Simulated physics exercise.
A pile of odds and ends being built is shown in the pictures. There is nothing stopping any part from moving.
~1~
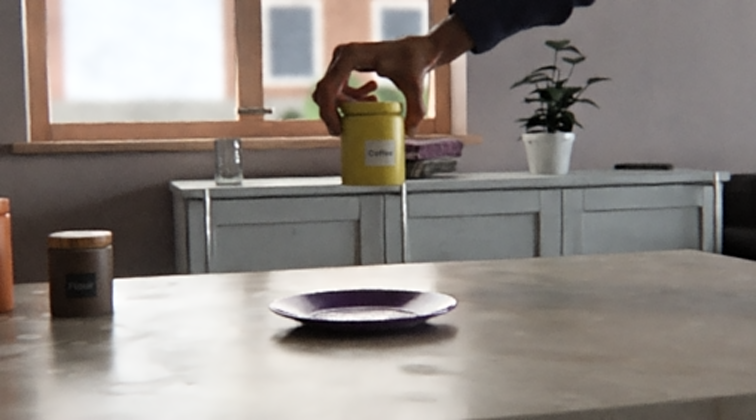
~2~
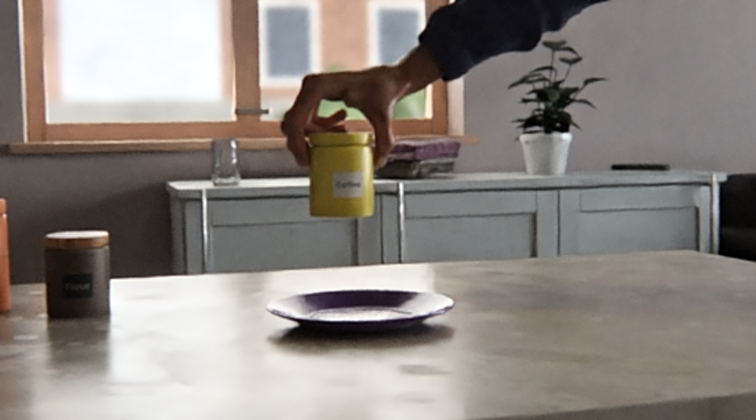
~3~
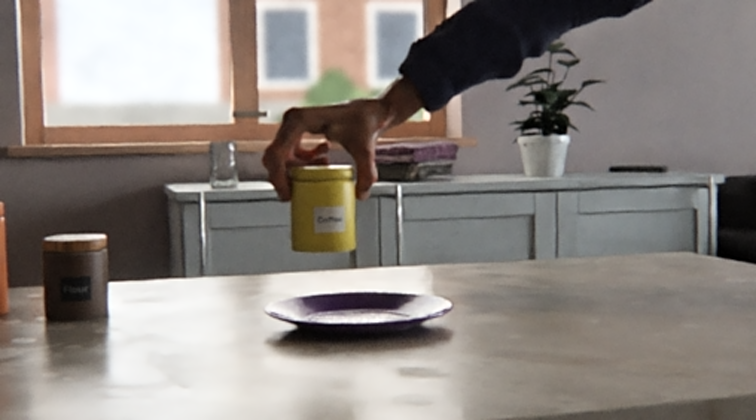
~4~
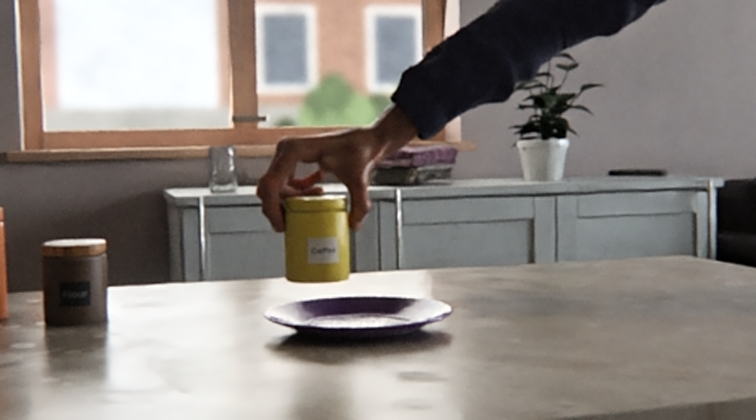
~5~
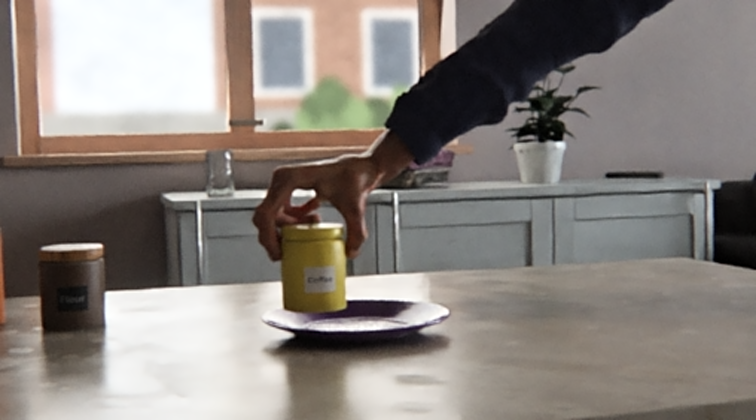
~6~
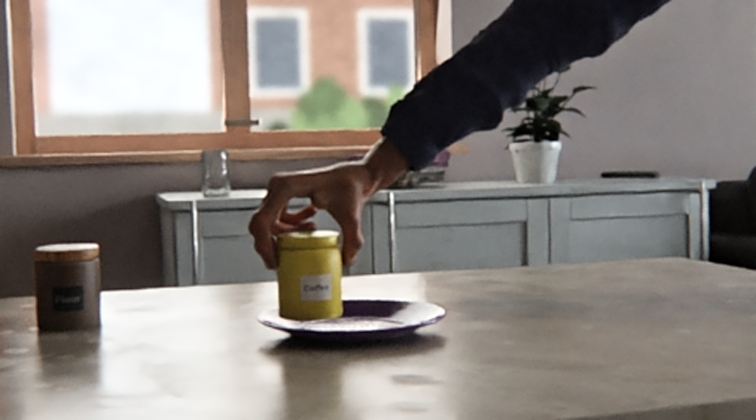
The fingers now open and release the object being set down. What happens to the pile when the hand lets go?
The pile stays balanced.
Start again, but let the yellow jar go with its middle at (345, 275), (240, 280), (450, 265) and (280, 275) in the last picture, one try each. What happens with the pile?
Case one: Stable. Case two: Falls over. Case three: Falls over. Case four: Stable.
Then, 0.10 s after the last picture, nothing has stirred.
Then, 0.40 s after the last picture, yellow jar resting near (309, 276).
At rest, all 4 in place. Seen from the same camera at the end, yellow jar near (309, 276). The pile stays up.
